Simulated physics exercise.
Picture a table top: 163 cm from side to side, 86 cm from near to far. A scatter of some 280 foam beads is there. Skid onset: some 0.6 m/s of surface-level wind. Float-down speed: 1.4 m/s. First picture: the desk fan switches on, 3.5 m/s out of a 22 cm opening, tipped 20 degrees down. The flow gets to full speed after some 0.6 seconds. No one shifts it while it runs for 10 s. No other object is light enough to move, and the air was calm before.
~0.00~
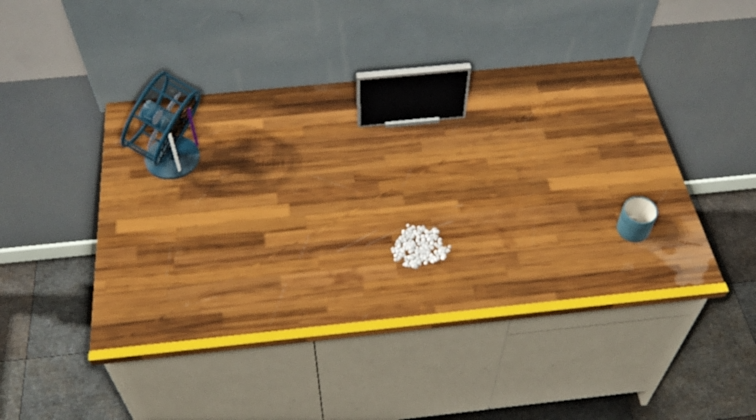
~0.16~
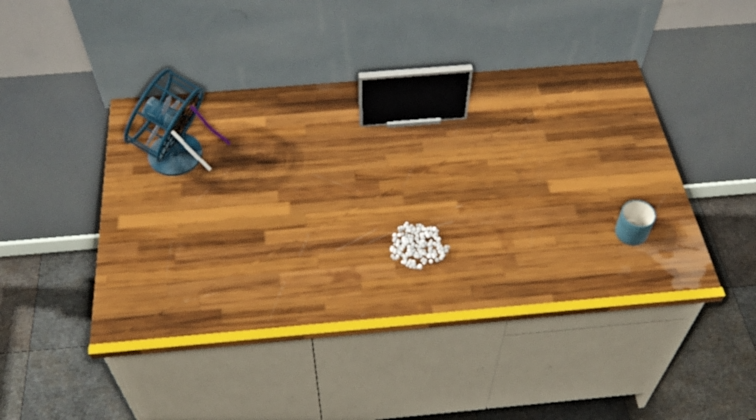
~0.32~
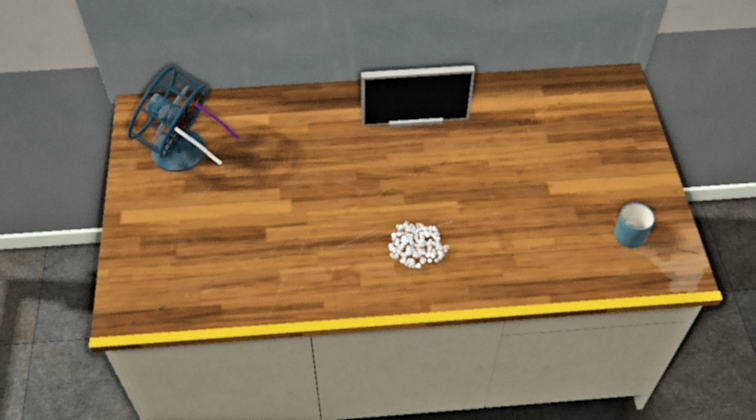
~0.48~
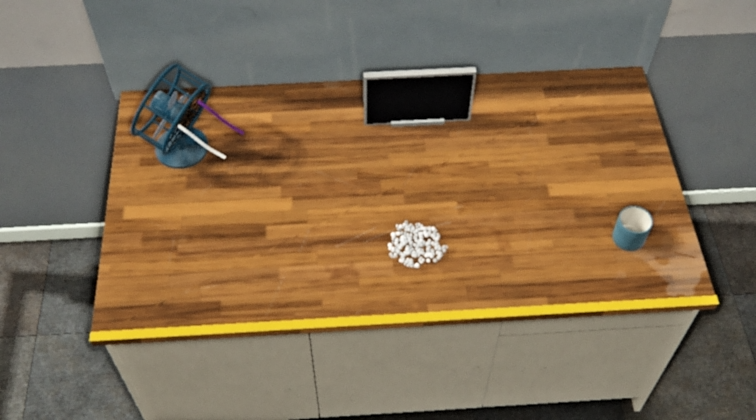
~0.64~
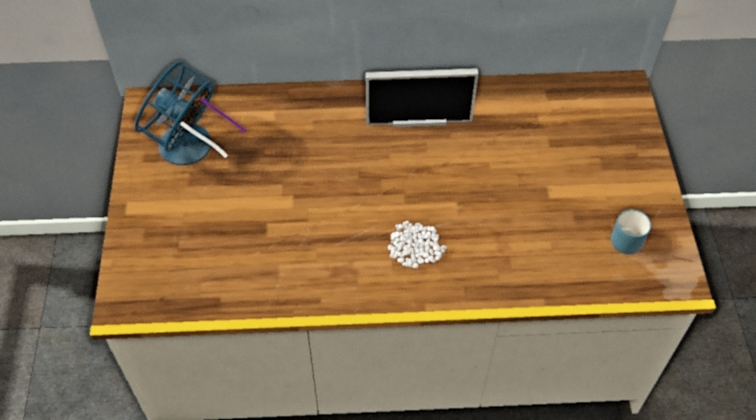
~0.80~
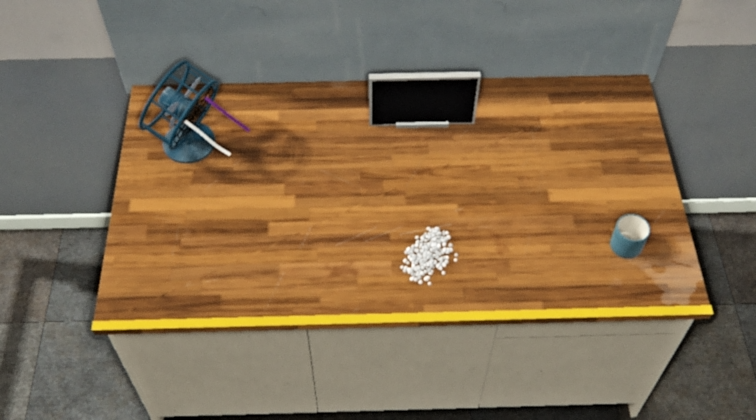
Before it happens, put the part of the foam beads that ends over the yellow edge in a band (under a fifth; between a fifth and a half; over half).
Of the foam beads, above half end over the yellow edge.
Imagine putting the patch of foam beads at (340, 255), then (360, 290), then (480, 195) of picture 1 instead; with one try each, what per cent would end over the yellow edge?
100 %, 100 %, 0 %.
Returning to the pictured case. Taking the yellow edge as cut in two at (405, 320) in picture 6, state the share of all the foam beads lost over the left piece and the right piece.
0 % left, 100 % right.
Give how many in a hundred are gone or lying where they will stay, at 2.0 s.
I would put it at around 100 %.
After 2.0 s, 0 % are on the move or not yet settled, 99 % are over the yellow edge.
After 3.2 s, 0 % are on the move or not yet settled, 99 % are over the yellow edge.
After 5.5 s, 0 % are on the move or not yet settled, 99 % are over the yellow edge.
After 10.0 s, at the end, 99 % are over the yellow edge.
